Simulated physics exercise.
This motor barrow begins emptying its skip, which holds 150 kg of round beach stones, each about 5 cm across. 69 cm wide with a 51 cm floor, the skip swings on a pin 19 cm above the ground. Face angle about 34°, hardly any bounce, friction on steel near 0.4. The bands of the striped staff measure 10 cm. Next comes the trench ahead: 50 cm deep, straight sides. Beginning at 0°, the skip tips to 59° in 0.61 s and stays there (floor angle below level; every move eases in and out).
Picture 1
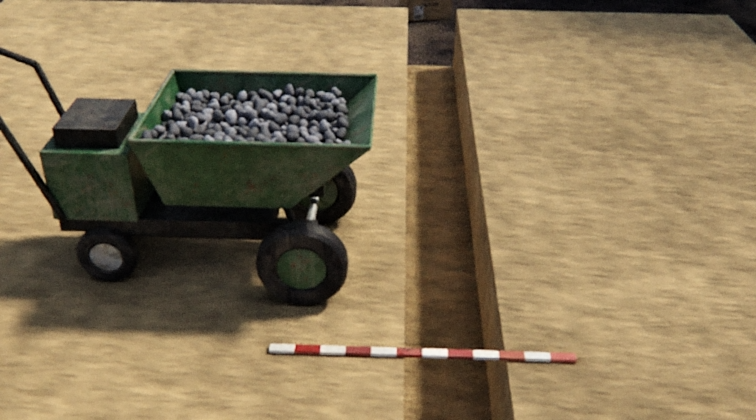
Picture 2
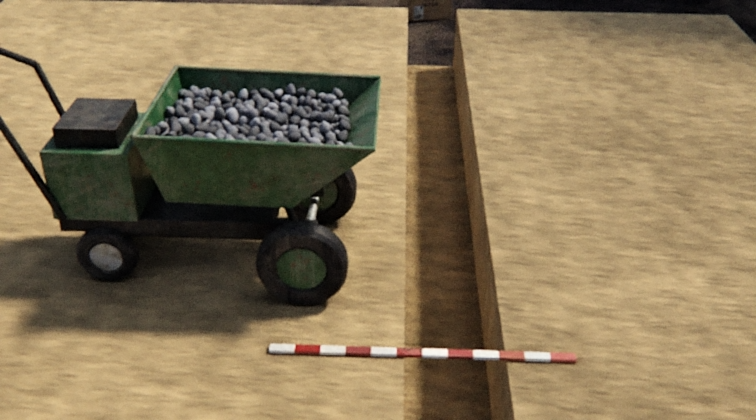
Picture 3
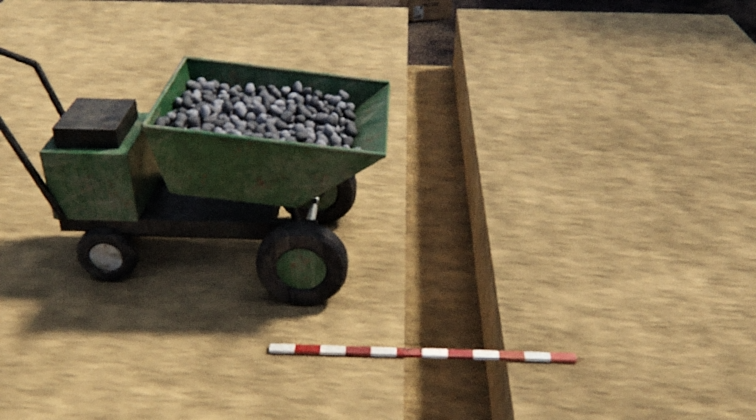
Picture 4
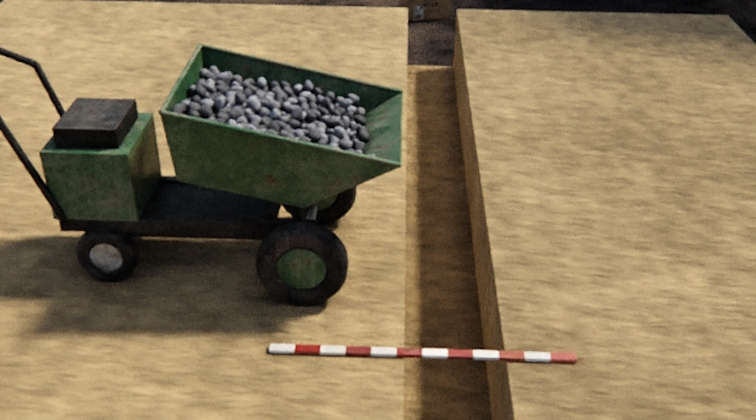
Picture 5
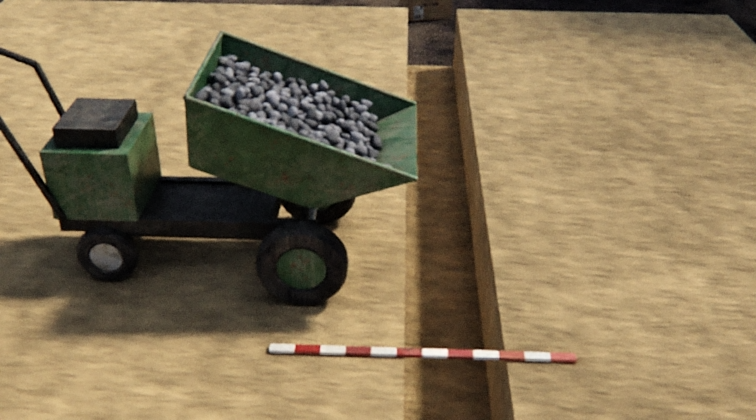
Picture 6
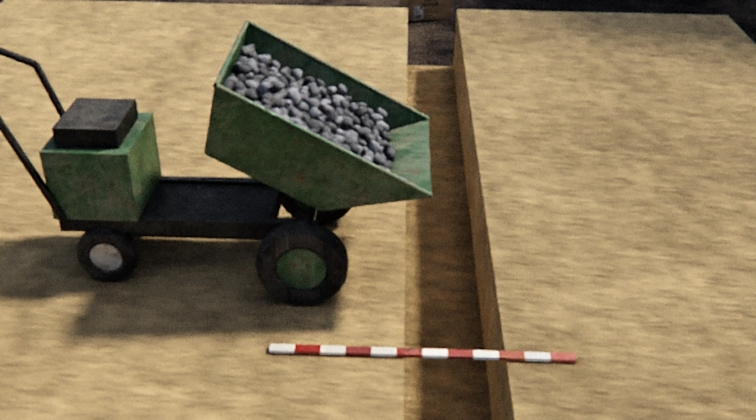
The green skip of a small motor barrow, heaped with round grey stones, tilted slowly at first and then more steeply, its back rising and its front lip lowering over the narrow trench to the right.
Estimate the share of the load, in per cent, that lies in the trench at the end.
I would say 42 per cent of the load lies in the trench at the end.
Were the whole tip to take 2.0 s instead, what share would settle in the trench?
That would give about 65 percent.
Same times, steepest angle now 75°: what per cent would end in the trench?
I'd expect around 55 in a hundred.
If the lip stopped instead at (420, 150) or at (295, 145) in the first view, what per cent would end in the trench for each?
First place: Near 15%; second place: Near 90%.
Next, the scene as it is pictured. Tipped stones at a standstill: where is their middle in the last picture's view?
Around (518, 262).
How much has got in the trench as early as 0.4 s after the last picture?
By that moment, roughly 10 per cent of the load.
Then, 0.2 s after the last picture the floor is at 50°, 100 % in the skip; the foremost stones are at (427, 194).
Then, 0.4 s after the last picture the floor is at 59°, 88 % in the skip, 10 % in the trench, 2 % past the trench; the foremost stones are at (508, 247).
Then, 0.8 s after the last picture the floor is at 59°, 31 % in the skip, 16 % in the trench, 53 % past the trench; the foremost stones are at (666, 266).
Then, 2.7 s after the last picture the floor is at 59°, 0 % in the skip, 42 % in the trench, 58 % past the trench; the foremost stones are past the picture's edge.
